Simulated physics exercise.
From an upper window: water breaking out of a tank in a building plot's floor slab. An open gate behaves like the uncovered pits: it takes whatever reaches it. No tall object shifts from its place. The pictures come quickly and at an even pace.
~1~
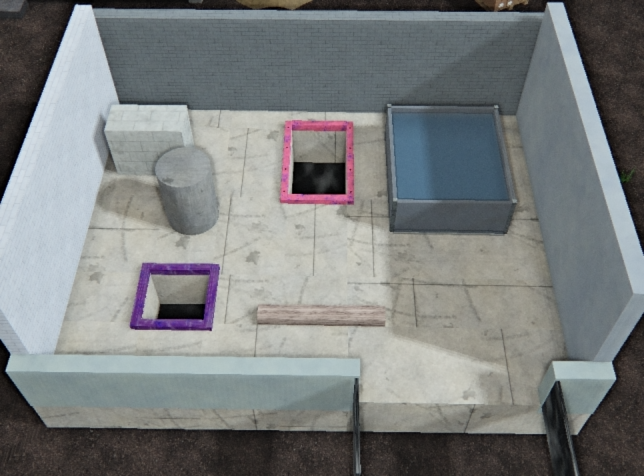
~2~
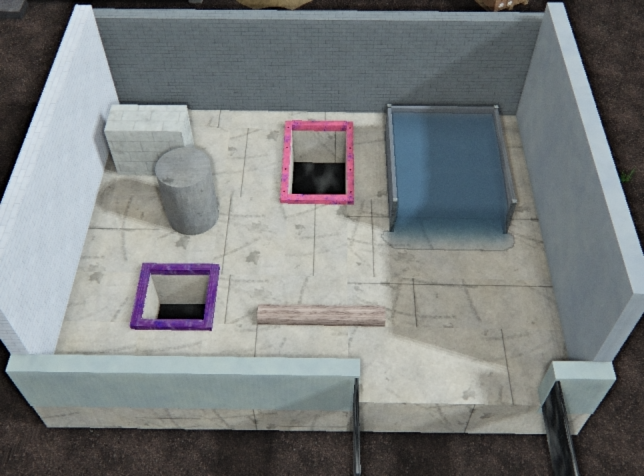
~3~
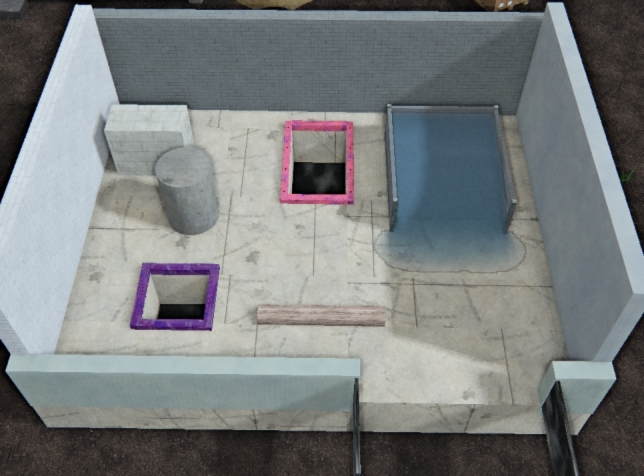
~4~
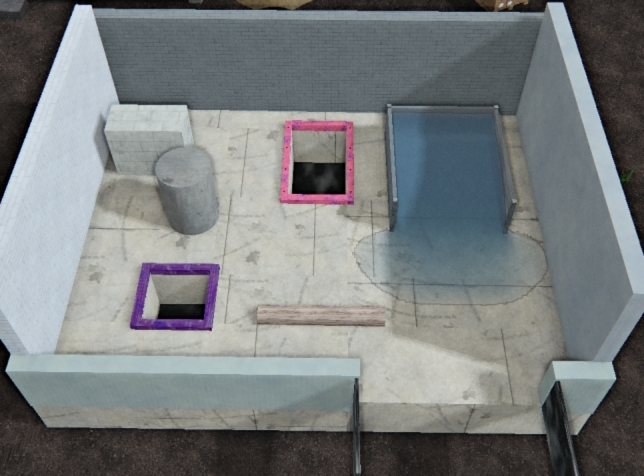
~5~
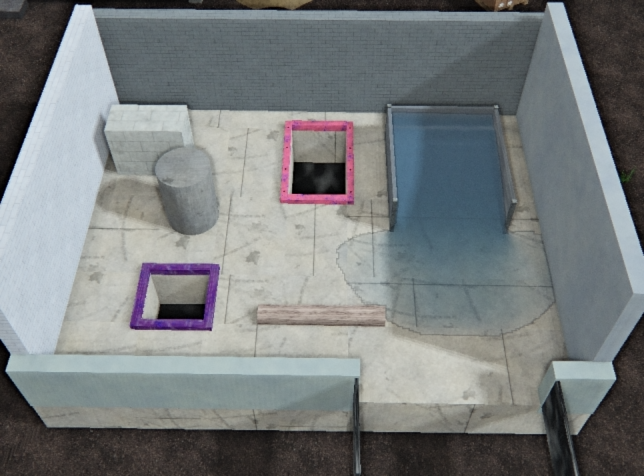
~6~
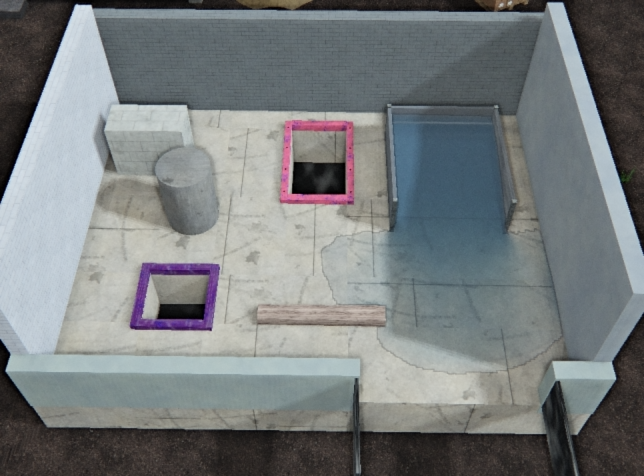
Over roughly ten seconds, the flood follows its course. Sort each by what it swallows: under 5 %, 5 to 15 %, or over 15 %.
Sorted: Gate over 15 %, pink pit under 5 %, purple pit under 5 %.
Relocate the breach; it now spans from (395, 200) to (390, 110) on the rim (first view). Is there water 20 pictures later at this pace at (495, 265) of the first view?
Lab note: Point logged as parched.
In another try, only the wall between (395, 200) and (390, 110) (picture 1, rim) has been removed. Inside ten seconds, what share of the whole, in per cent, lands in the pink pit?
Share to the pink pit: 35 in a hundred.
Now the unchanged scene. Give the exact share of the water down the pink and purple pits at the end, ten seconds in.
About 0 %, then about 0 %.
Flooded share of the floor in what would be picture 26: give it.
Near 40 in a hundred.
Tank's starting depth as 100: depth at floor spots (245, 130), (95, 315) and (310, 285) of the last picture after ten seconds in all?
Taking the places in turn, I get roughly 4, 2 and 4 percent.
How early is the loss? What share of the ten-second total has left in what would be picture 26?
Roughly 60 percent.
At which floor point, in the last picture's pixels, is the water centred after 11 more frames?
The water's centre sits above (450, 255).
A moment on, water covers 30 % of the floor; the gate 6 %, the pink pit 0 %, the purple pit 0 %.
Next, water covers 35 % of the floor; the gate 21 %, the pink pit 0 %, the purple pit 0 %.
Then, water covers 40 % of the floor; the gate 41 %, the pink pit 0 %, the purple pit 0 %.
Later, water covers 55 % of the floor; the gate 58 %, the pink pit 0 %, the purple pit 0 %.
In the end, water covers 75 % of the floor; the gate 67 %, the pink pit 0 %, the purple pit 0 %.
